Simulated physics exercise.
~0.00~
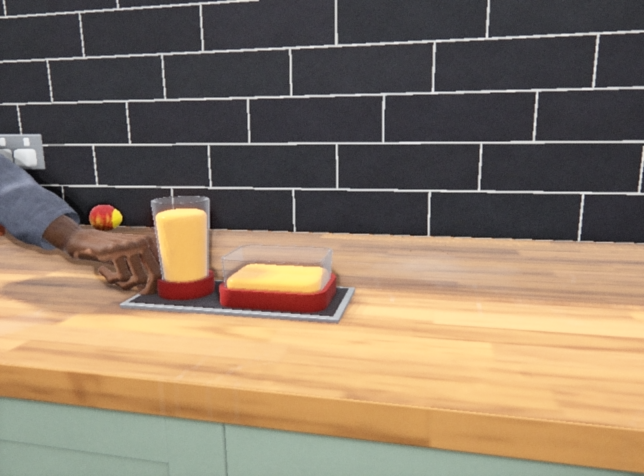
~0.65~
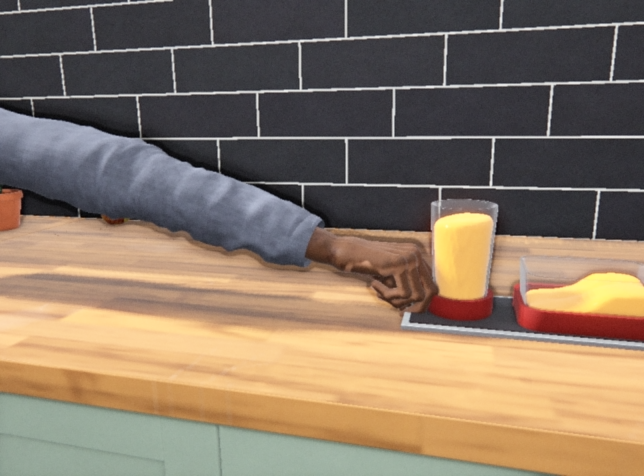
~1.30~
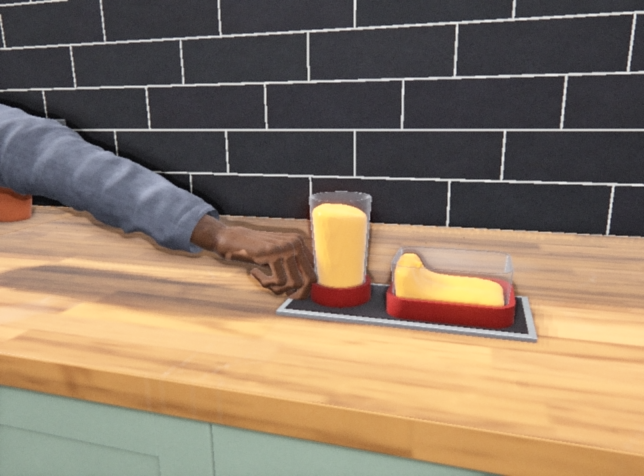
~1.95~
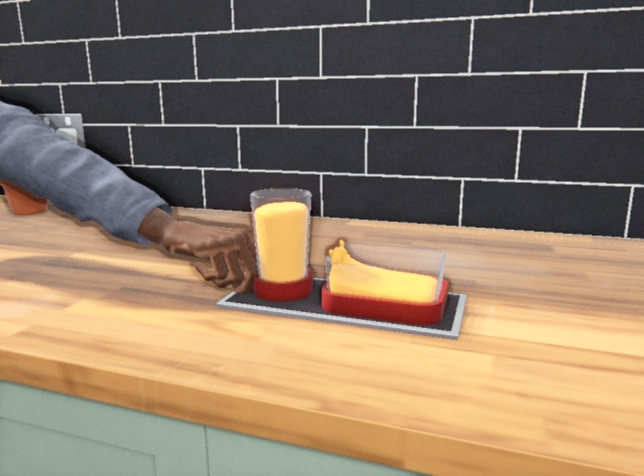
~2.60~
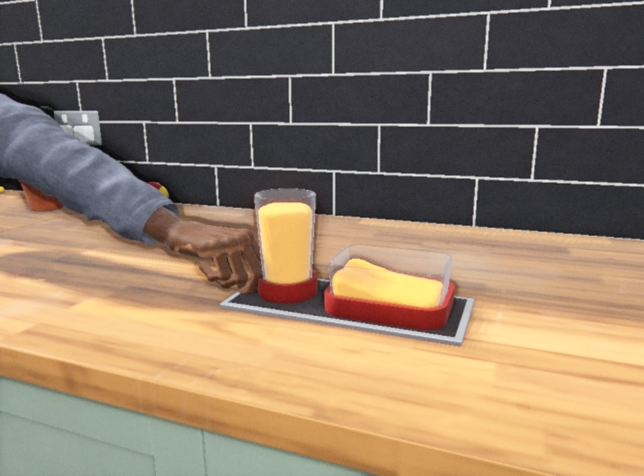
The video shows a hand sliding a tray holding a slim glass and a food box of yellow-orange juice right along a wooden counter, then back left. The juice in the box sloshes strongly, and both vessels end upright, still holding juice.
